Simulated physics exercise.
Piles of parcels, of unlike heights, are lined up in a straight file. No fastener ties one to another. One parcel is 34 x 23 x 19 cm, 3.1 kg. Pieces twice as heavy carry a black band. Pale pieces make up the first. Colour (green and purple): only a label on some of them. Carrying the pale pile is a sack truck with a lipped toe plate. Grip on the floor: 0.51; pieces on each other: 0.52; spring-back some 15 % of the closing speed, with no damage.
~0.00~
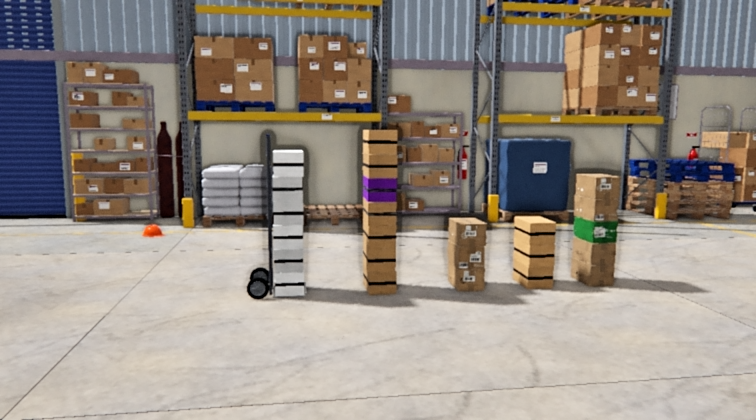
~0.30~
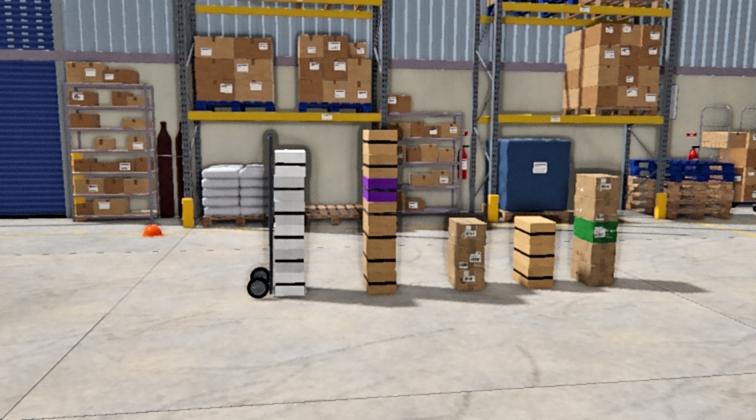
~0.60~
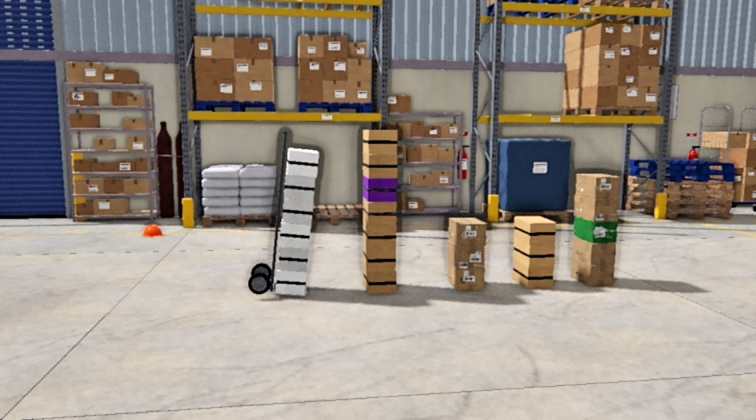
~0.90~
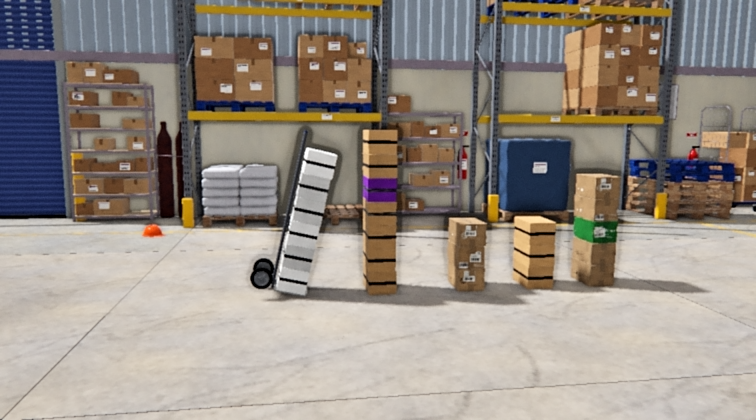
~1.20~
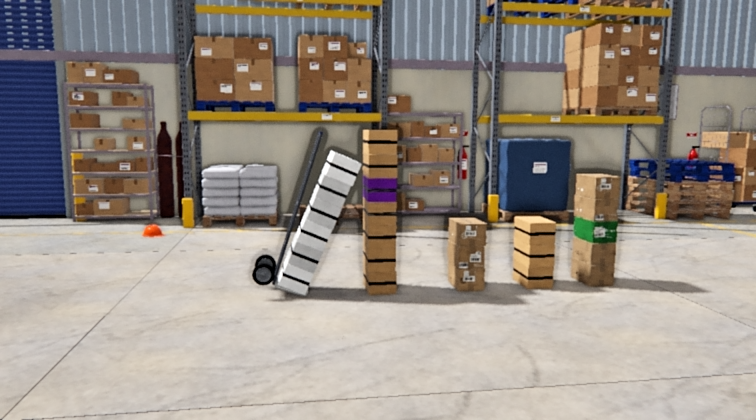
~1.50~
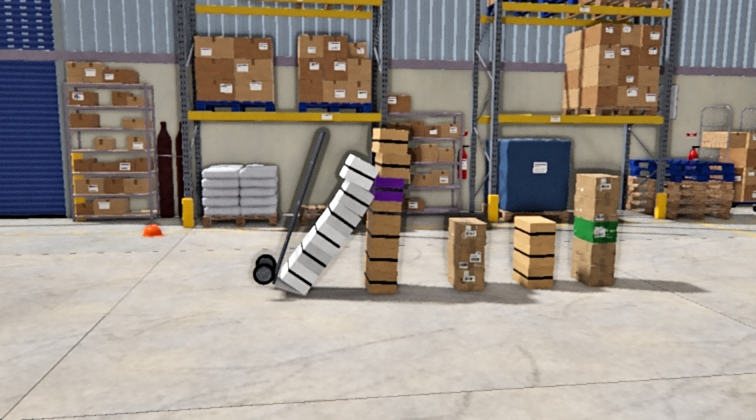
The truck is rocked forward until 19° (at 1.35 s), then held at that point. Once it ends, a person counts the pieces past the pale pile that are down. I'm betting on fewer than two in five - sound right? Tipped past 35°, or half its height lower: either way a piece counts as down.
No, more than two in five.
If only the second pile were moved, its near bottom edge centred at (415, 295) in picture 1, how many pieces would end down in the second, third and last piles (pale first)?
Second 7, third 3, last 4 down.
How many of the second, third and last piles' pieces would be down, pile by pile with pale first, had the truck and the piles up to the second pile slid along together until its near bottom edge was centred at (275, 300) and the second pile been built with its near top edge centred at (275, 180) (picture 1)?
Down by pile: Second 4, third 0, last 0.
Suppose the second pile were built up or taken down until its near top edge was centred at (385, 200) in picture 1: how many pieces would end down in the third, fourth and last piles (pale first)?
You'd get third 0, fourth 0 and last 0.
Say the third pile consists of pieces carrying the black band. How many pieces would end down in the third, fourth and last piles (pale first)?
In that case the third pile has 1 down, the fourth 3, the last 5.
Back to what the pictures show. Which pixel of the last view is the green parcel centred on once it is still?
It settles close to (665, 267) in the last view.
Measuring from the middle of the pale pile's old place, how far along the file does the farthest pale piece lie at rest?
About 130 cm along.
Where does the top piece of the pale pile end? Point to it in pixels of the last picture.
End position: Near (441, 247) px.
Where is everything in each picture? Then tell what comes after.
In the first picture (places mark the middle of the side facing us), truck frame (268, 169) 0° forward; purple parcel (382, 190); green parcel (605, 233); the rest undisturbed.
The second picture shows truck frame (270, 168) 1° forward; purple parcel (382, 190).
The third picture shows truck frame (282, 166) 6° forward, top of the pale pile leaning 6°; green parcel (605, 233); the rest undisturbed.
The fourth picture shows truck frame (299, 164) 13° forward, top of the pale pile leaning 13°; green parcel (605, 233); the rest undisturbed.
The fifth picture shows truck frame (312, 164) 18° forward, top of the pale pile leaning 23°; purple parcel (382, 190); the rest undisturbed.
The sixth picture shows truck frame (313, 164) 19° forward, top of the pale pile leaning 27°; purple parcel (389, 190) leaning 3°; green parcel (605, 233); steepest lean 3°, the parcel at (387, 213); 7 disturbed, none down.
After 2.08 s, 6 of the pale pile down; 2 of the 18 other parcels down; purple parcel leaning 31°, 8 cm lower.
After 2.94 s, 6 of the pale pile down; 10 of the 18 other parcels down; purple parcel leaning 45°, 47 cm lower; green parcel leaning 11°.
At rest (4.3 s), 6 of the pale pile down; 14 of the 18 other parcels down; green parcel on its side; purple parcel leaning 65°, 52 cm lower. That is 78 per cent. As the last picture would show them, middles, green parcel near (665, 267), purple parcel near (498, 247).
